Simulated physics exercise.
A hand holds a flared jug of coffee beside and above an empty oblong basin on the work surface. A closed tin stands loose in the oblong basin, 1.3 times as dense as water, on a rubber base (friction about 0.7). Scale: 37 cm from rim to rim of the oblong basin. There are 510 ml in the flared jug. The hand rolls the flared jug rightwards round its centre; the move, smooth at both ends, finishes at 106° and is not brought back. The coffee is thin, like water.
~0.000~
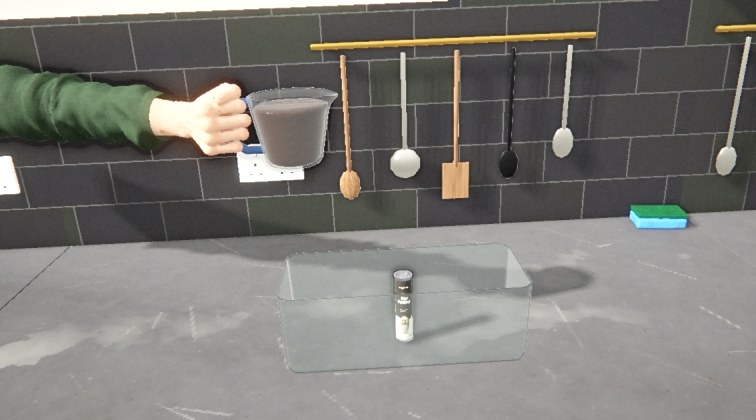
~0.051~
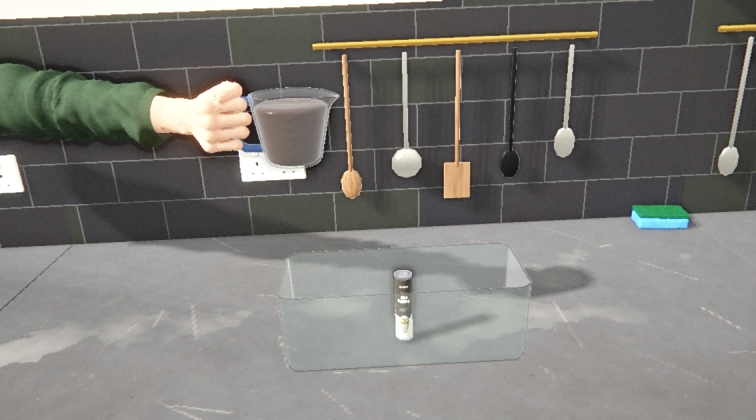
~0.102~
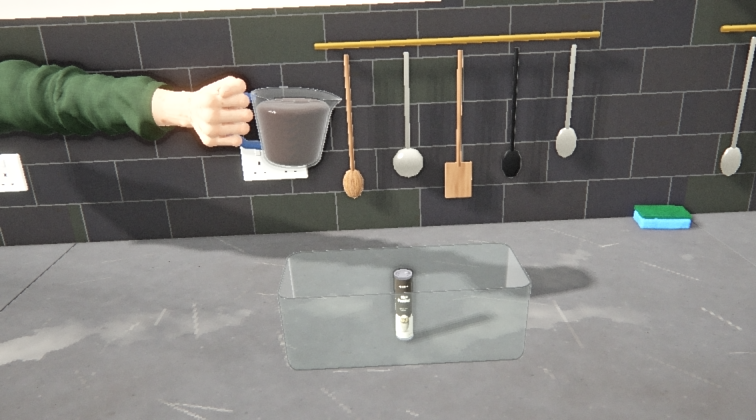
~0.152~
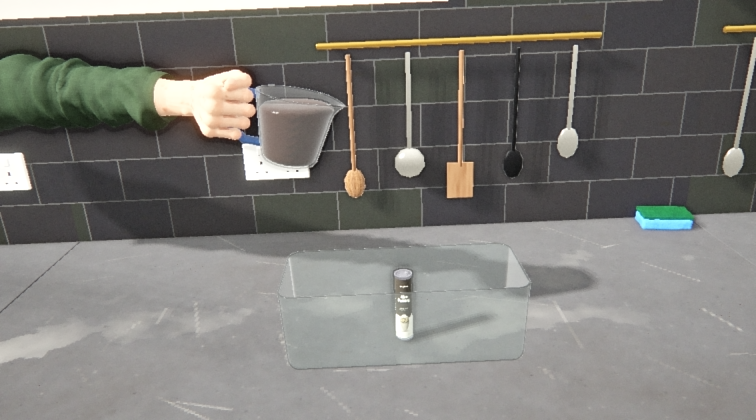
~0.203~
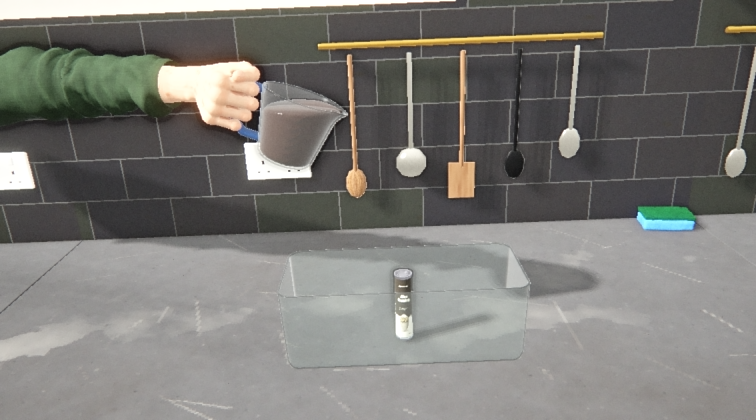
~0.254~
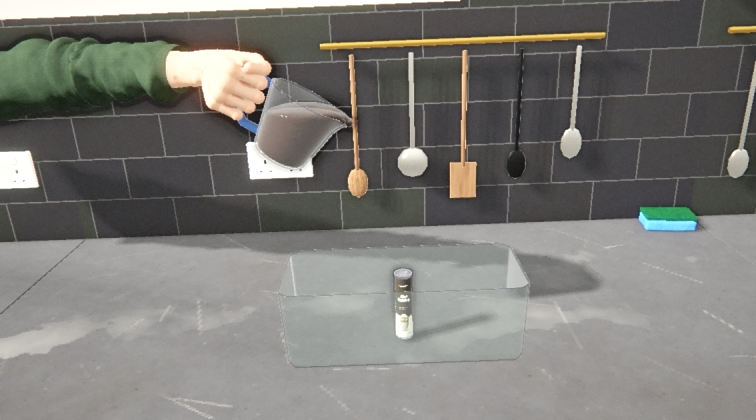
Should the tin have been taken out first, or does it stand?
The tin topples.
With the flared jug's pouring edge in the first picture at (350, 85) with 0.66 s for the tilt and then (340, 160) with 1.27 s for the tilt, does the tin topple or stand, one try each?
First it goes over; then it topples.
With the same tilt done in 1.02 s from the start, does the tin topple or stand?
Then it falls.
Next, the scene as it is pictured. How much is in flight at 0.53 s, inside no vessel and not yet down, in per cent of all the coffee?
Near 46 in a hundred.
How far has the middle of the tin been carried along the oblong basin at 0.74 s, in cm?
About 1 cm.
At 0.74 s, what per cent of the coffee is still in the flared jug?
Some 4 per cent.
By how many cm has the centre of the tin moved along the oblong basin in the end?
Some 11.0 cm.
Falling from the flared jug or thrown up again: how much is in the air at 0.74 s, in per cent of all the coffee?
Some 18 per cent.
Then, 0.53 s in, the tilt is 94° and 39 per cent is still to pour; the tin stands where it began.
Then, 0.74 s in, the tilt is 106° and 4 per cent is still to pour; the tin leans 6°.
Then, 0.95 s in, the tilt is 106° and 0 per cent is still to pour; the tin leans 30°.
Then, 1.18 s in, the tilt is 106° and 0 per cent is still to pour; the tin lies on its side.
Finally, the tin lies on its side.
